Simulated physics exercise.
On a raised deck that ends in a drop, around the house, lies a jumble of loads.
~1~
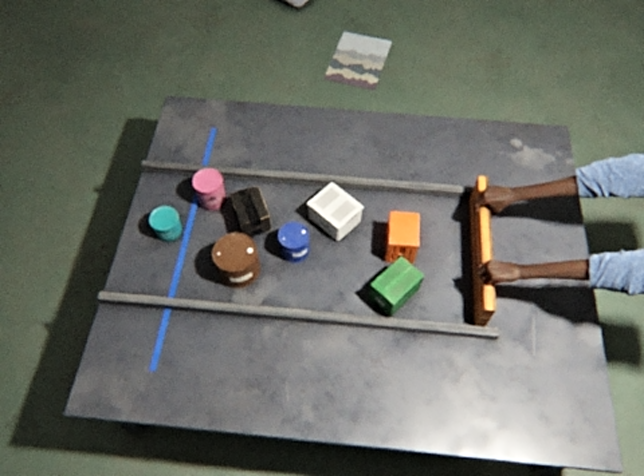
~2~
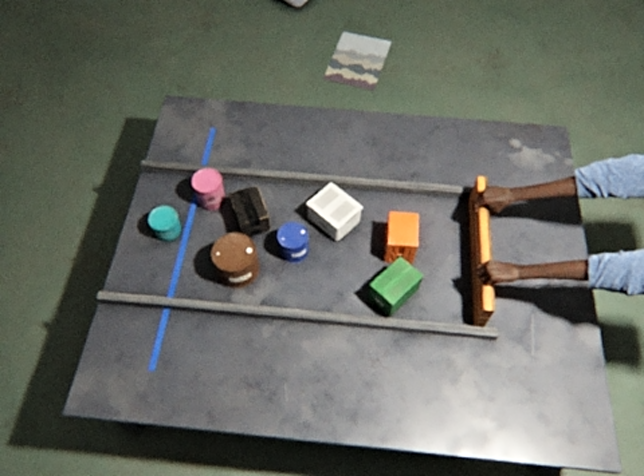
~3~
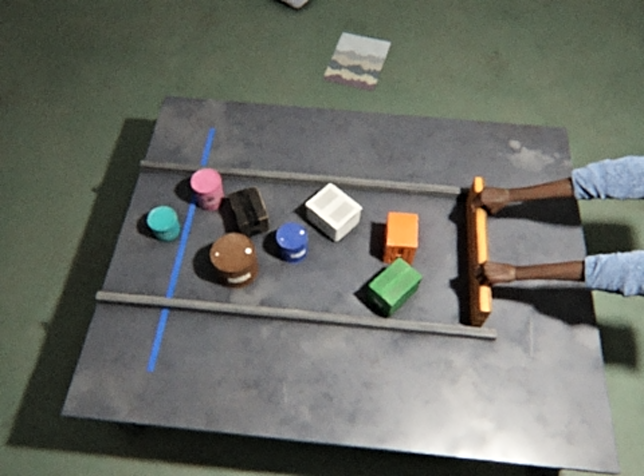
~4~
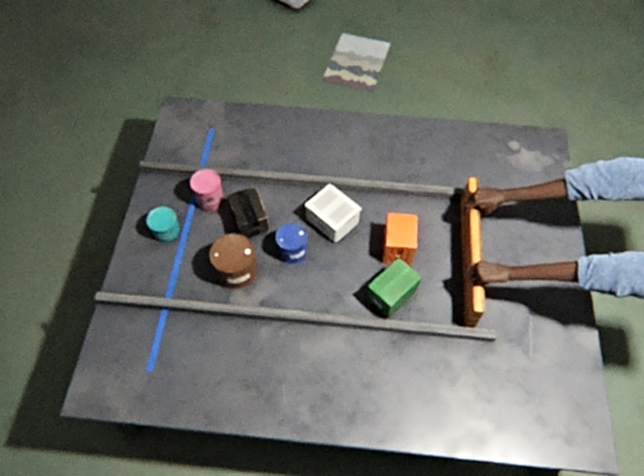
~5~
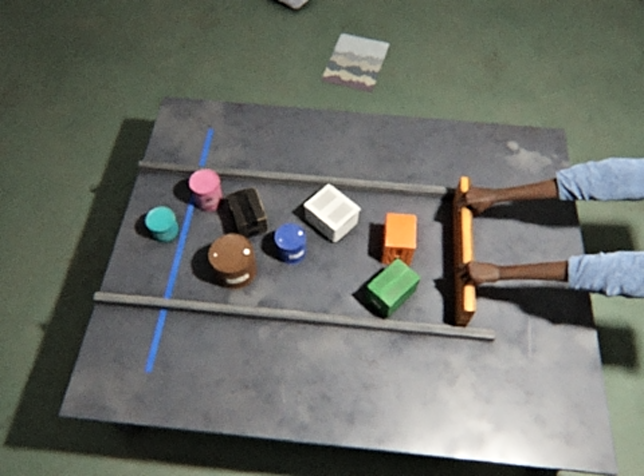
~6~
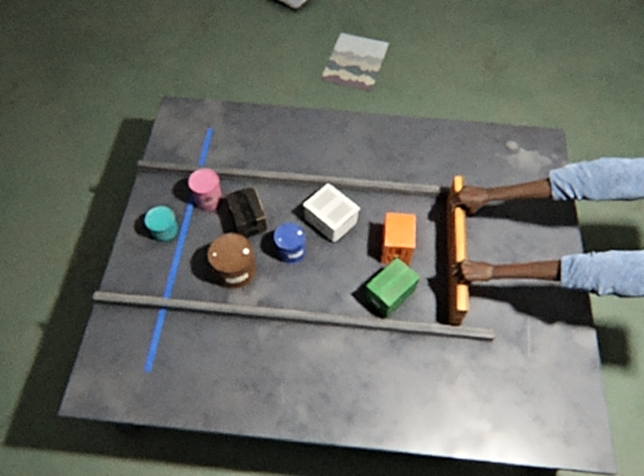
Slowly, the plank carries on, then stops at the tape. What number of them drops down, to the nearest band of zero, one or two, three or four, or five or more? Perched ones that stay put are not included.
After that push, what drops off the edge is fewer than three, not none.
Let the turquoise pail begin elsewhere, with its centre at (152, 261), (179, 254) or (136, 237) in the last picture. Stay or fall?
At the three spots, the turquoise pail tips over, tips over and tips over.
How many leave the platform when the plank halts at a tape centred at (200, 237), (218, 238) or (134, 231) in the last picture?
In that order 0, 0 and 6.
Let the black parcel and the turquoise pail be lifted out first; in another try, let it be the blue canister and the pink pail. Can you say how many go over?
You'd count 0 the first time and 1 the second time.
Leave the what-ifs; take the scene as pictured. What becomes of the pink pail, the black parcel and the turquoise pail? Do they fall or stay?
At the finish the pink pail is gone, the black parcel is still up there and the turquoise pail is gone.
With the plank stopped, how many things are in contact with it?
That makes 3.
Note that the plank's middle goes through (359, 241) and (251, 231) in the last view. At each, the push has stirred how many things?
At that stage 3; at the next, 7.
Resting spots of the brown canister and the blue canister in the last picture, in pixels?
One ends up near (121, 252) and the other near (139, 223).
A little later, none off yet; turquoise pail at rest near (162, 225); pink pail at rest near (206, 191); brown canister at rest near (233, 262).
Next, none off yet; turquoise pail at rest near (162, 225); pink pail at rest near (206, 191); brown canister at rest near (232, 262).
Later still, none off yet; turquoise pail at rest near (162, 225); pink pail shifted about its own width near (162, 187); brown canister shifted about its own width near (174, 257).
When it is over, the number that fall off is one or two; down, pink pail and turquoise pail.
